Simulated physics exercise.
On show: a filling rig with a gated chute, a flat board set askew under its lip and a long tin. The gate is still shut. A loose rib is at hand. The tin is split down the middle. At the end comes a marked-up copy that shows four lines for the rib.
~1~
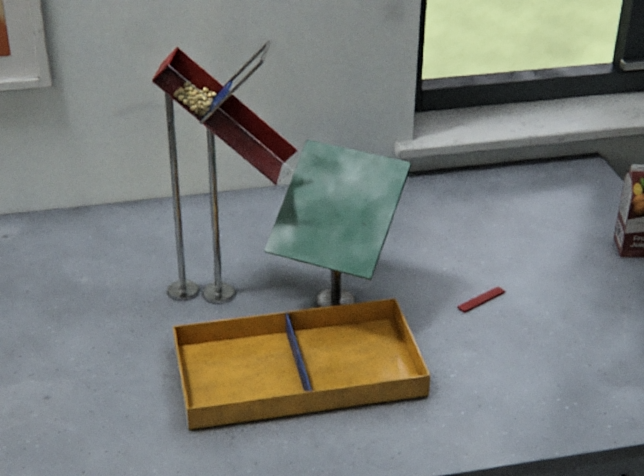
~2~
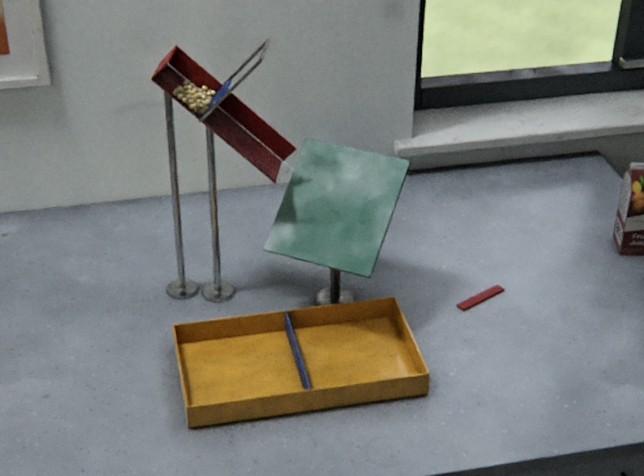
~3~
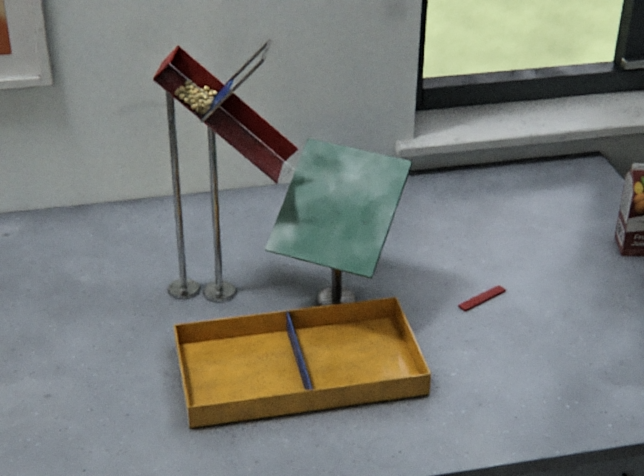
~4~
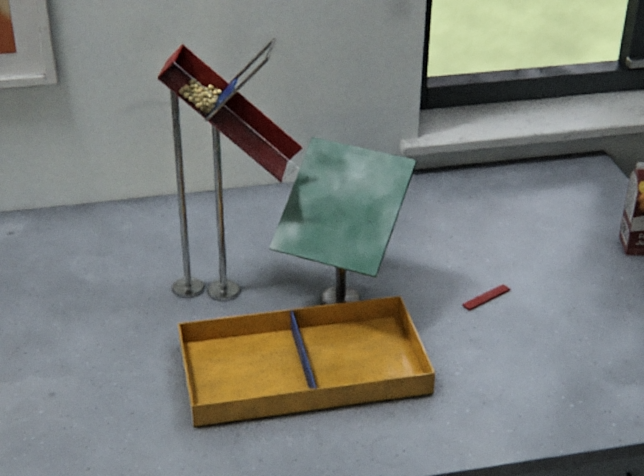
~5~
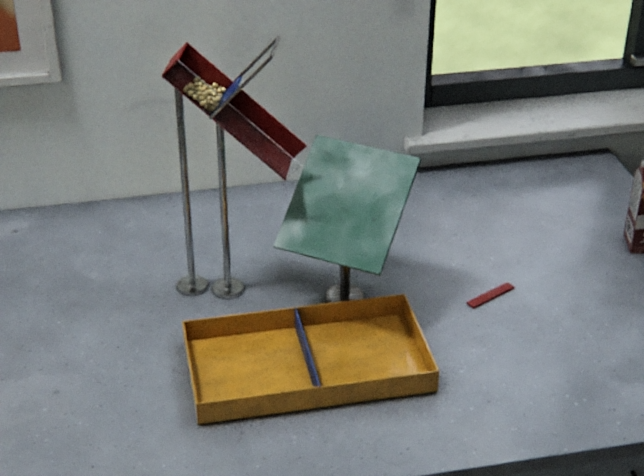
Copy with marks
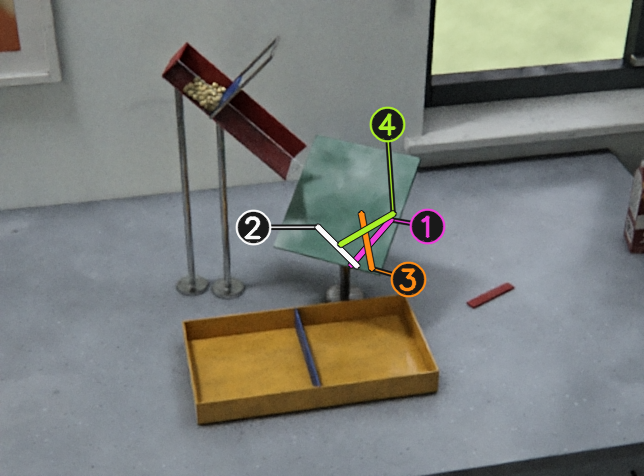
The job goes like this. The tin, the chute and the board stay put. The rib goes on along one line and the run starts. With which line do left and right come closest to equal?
Take 4.
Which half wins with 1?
Right.
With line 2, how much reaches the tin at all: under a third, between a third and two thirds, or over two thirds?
Over two thirds.
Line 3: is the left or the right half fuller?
Right.
On the marked copy, line 1 from (390, 219) to (351, 265); line 2 from (317, 227) to (356, 265); line 3 from (361, 213) to (371, 268); line 4 from (393, 213) to (340, 244).
With 1, of what is caught, close to a quarter in the left half, the bulk in the right.
With 2, of what is caught, a small share in the left half, the bulk in the right.
With 3, of what is caught, close to a quarter in the left half, the bulk in the right.
With 4, of what is caught, close to half in the left half, close to half in the right.
